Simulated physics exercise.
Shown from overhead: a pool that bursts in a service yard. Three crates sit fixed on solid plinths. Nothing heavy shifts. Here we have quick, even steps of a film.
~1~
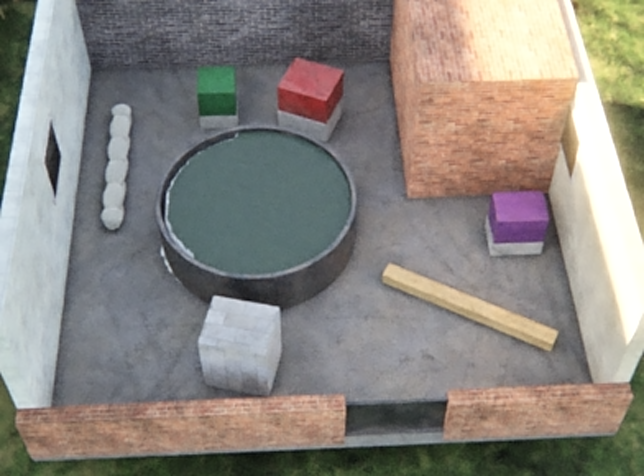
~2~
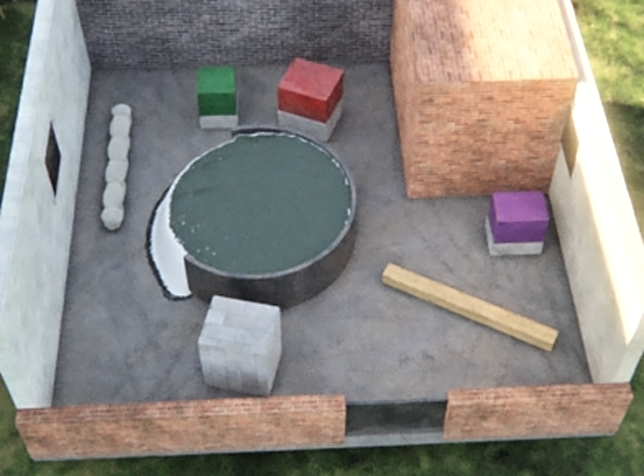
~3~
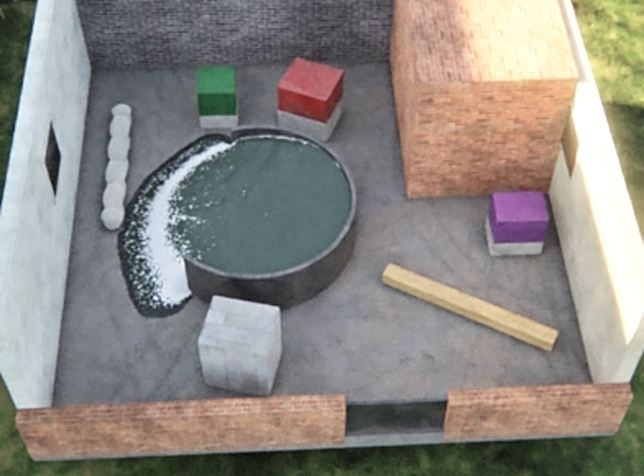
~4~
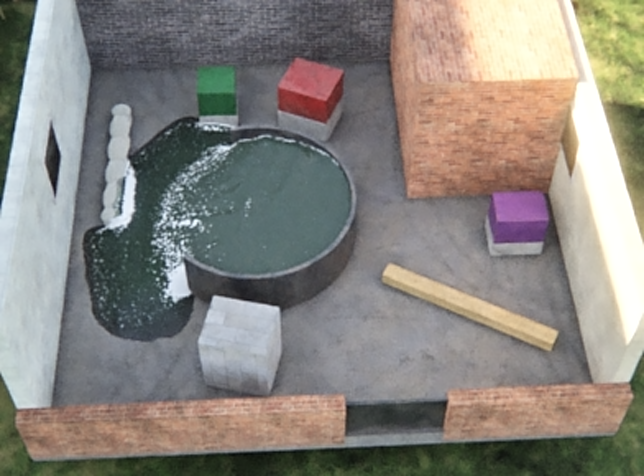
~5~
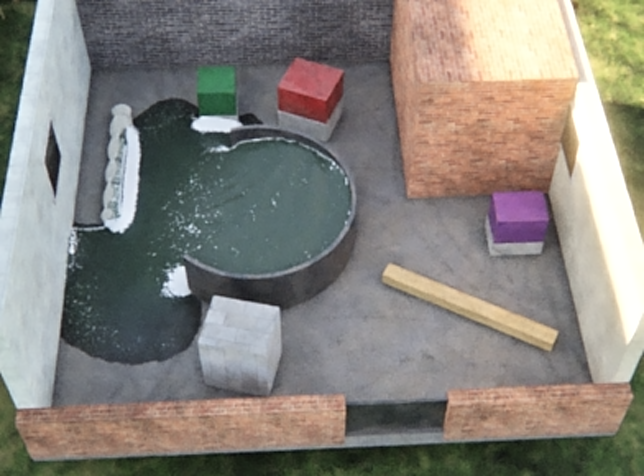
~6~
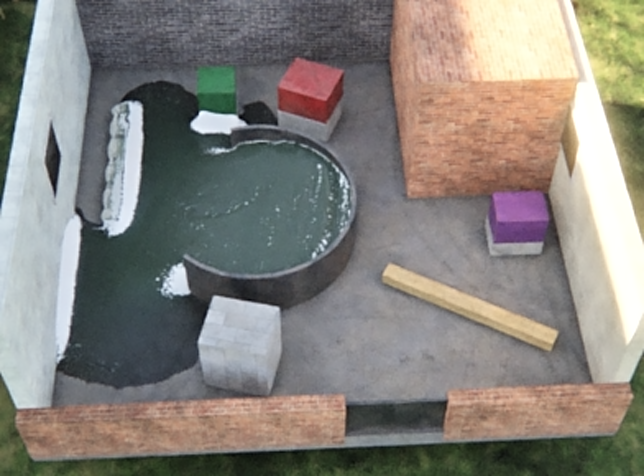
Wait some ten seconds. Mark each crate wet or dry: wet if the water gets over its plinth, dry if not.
Red crate dry, green crate wet, purple crate dry.
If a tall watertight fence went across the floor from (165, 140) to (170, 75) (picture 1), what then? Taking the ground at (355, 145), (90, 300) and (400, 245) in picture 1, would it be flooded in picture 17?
First unwetted, then inundated, then unwetted.
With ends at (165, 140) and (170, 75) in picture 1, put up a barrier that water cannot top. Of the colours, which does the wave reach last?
The purple crate.
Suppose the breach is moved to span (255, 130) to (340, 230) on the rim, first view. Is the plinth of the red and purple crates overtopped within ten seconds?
The red crate is reached, the purple crate is reached.
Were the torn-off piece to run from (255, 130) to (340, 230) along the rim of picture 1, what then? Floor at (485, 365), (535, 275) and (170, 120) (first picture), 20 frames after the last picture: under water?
In sequence: Inundated, inundated, inundated.
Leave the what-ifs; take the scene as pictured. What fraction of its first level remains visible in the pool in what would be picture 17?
It comes to some 36 percent.
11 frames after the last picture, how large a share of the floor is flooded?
About 45 in a hundred.
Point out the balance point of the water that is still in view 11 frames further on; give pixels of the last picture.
Roughly (174, 218) in the last picture.
A moment on, water covers 35 % of the floor; the red crate water round its plinth, the green crate water round its plinth, the purple crate not reached.
Next, water covers 45 % of the floor; the red crate water round its plinth, the green crate water round its plinth, the purple crate not reached.
Then, water covers 60 % of the floor; the red crate water round its plinth, the green crate water round its plinth, the purple crate not reached.
Later, water covers 90 % of the floor; the red crate water round its plinth, the green crate water round its plinth, the purple crate water round its plinth.
In the end, water covers 95 % of the floor; the red crate stayed above the water, the green crate was topped, the purple crate stayed above the water.
